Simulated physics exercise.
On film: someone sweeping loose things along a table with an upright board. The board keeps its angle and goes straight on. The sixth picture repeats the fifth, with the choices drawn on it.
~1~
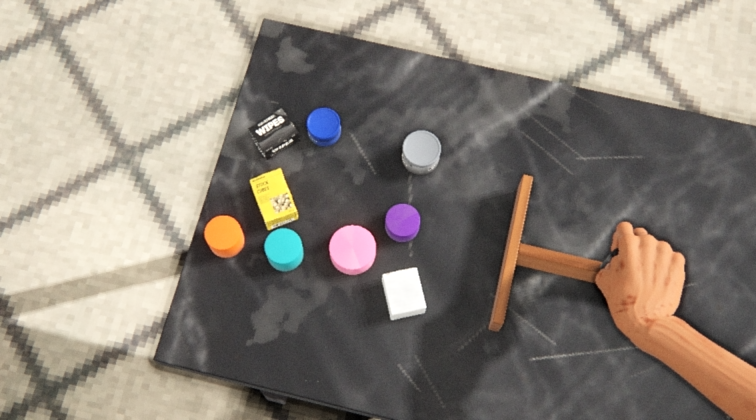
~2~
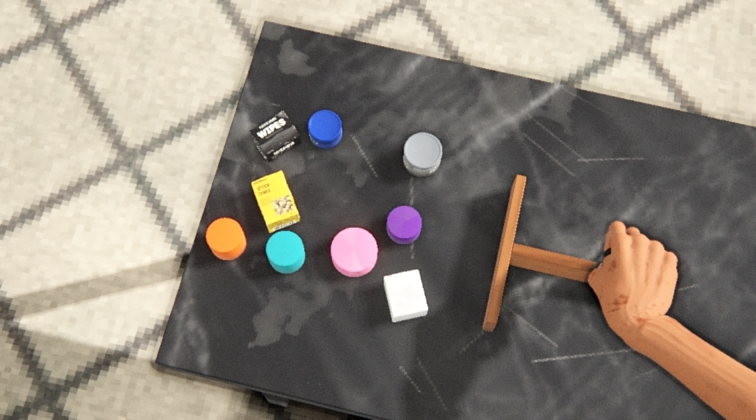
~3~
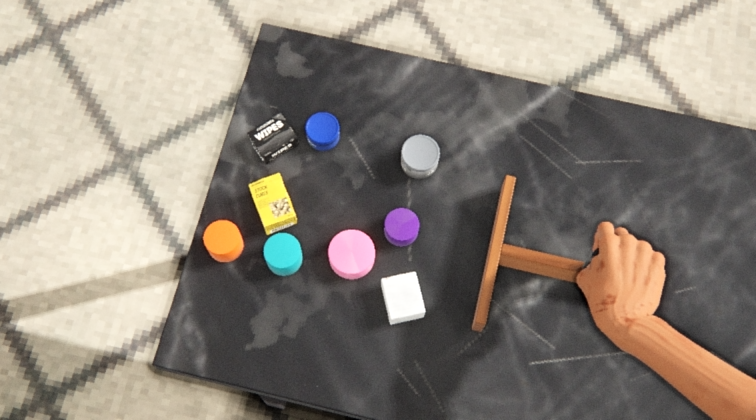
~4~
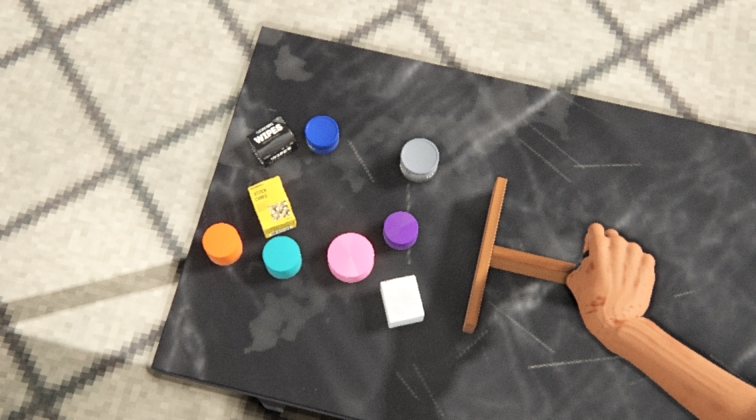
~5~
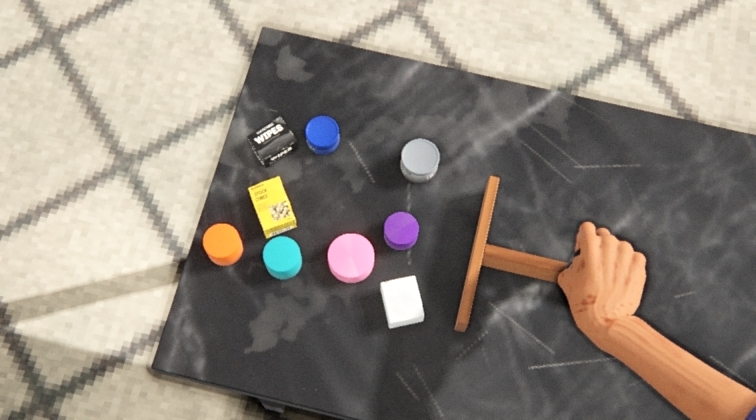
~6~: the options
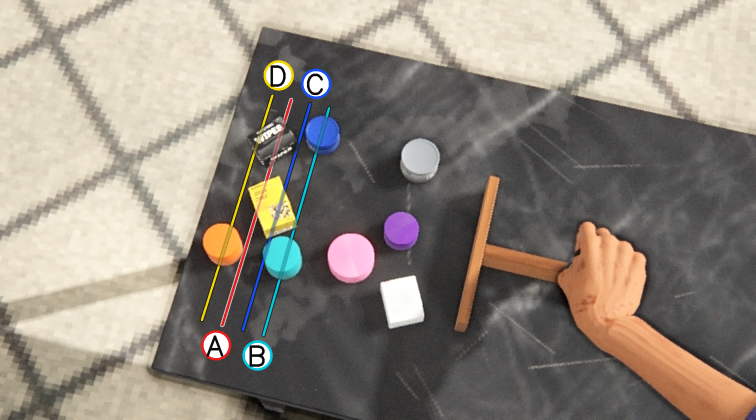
A hand slides an upright wooden board slowly left toward the small tubs and boxes.
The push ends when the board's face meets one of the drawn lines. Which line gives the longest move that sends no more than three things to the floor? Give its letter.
It can go as far as D.
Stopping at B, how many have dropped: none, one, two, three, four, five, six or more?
By then, none.
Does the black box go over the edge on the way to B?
No.
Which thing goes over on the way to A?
The orange pot.
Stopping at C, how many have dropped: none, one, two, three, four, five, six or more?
In all, one.
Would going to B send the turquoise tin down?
No.
On the marked copy, A at (258, 208); B at (298, 217); C at (278, 212); D at (239, 203).
Following D. Soon after the start, board (390, 227); grey tub (399, 147); white block (352, 291).
Later, board (303, 207); orange pot (203, 238); yellow packet (251, 193).
In the end, board (239, 191); turquoise tin over the edge; yellow packet over the edge; three fallen.
As for the rest, A is within the limit but short; B is within the limit but short; C is within the limit but short.
